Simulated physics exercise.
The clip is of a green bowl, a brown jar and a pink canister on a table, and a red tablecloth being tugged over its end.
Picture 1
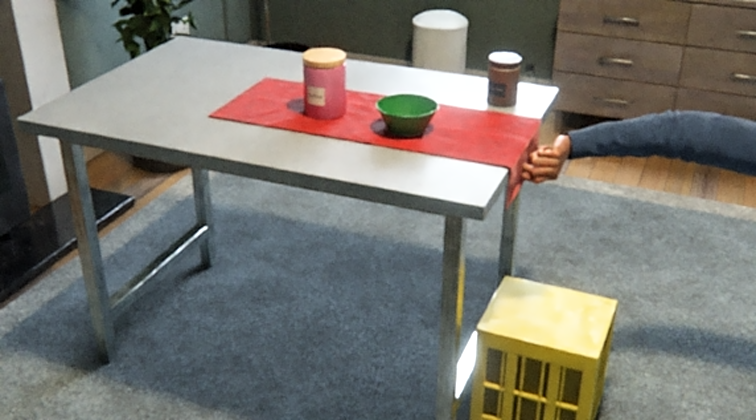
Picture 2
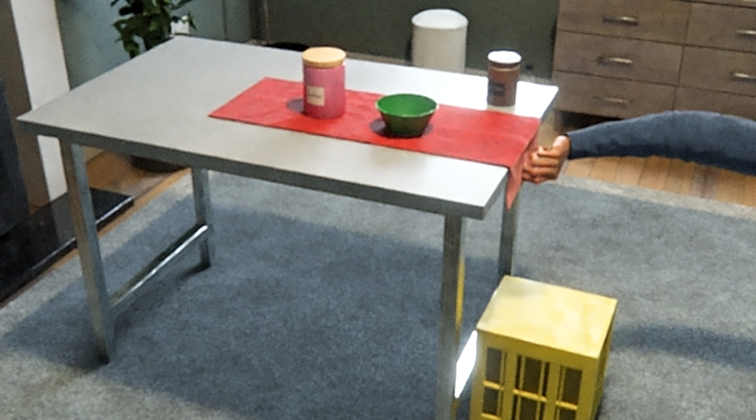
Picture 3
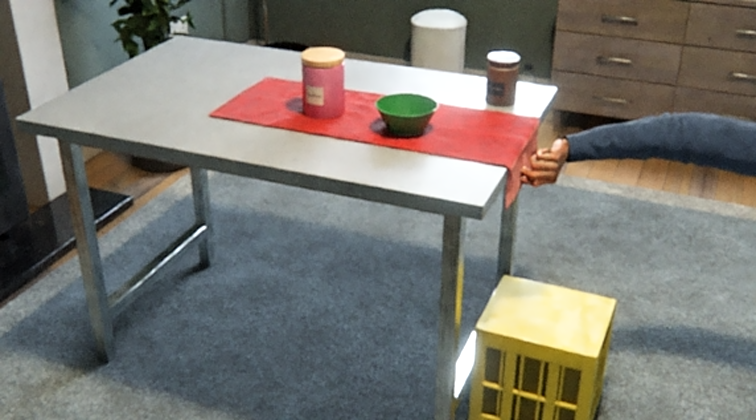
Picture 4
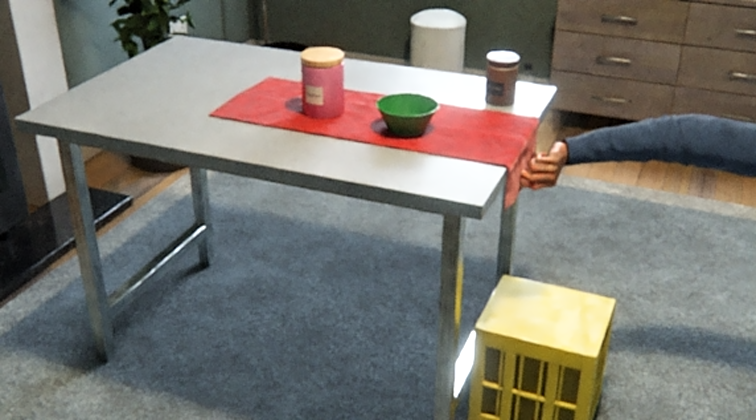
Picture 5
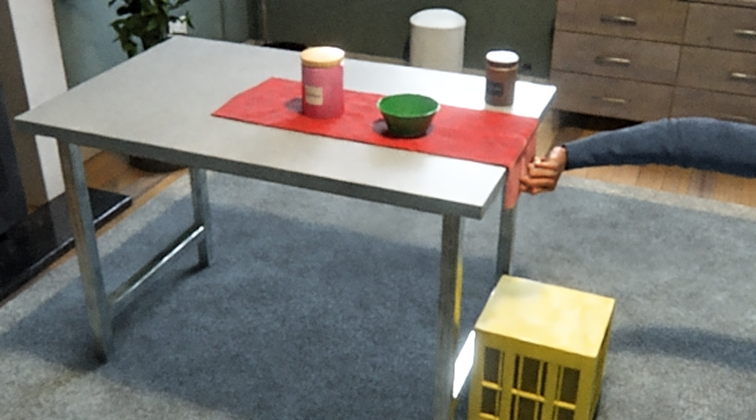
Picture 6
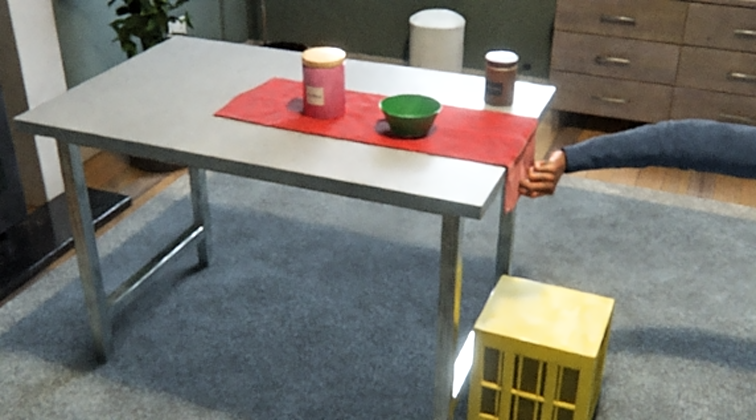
A hand at the right grips the end of a red tablecloth hanging over the table's edge, at first with hardly any visible movement. The cloth then shifts very slightly to the right, the green bowl and pink canister on it barely moving, while a brown jar stands beside it.
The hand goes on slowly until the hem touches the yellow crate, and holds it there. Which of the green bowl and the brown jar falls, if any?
In the end the green bowl is carried off the end and the brown jar stays on the table.
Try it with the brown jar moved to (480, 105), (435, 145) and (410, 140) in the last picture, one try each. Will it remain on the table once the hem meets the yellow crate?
First, it drops; second, it stays on; third, it is safe.
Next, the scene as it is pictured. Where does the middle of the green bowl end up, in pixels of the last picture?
Near (569, 283).
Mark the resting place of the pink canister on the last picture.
Near (451, 102).
Then, 0.42 s after the last picture, hem going down; bowl carried along near (438, 122); jar unmoved.
Then, 1.14 s after the last picture, hem going down; bowl carried along near (482, 129); jar unmoved.
Then, 1.76 s after the last picture, hem going down; bowl tipping at the edge near (531, 133); jar unmoved.
At rest, hem on the crate; bowl down below near (568, 283); jar unmoved. The green bowl falls off and the brown jar remains up there.
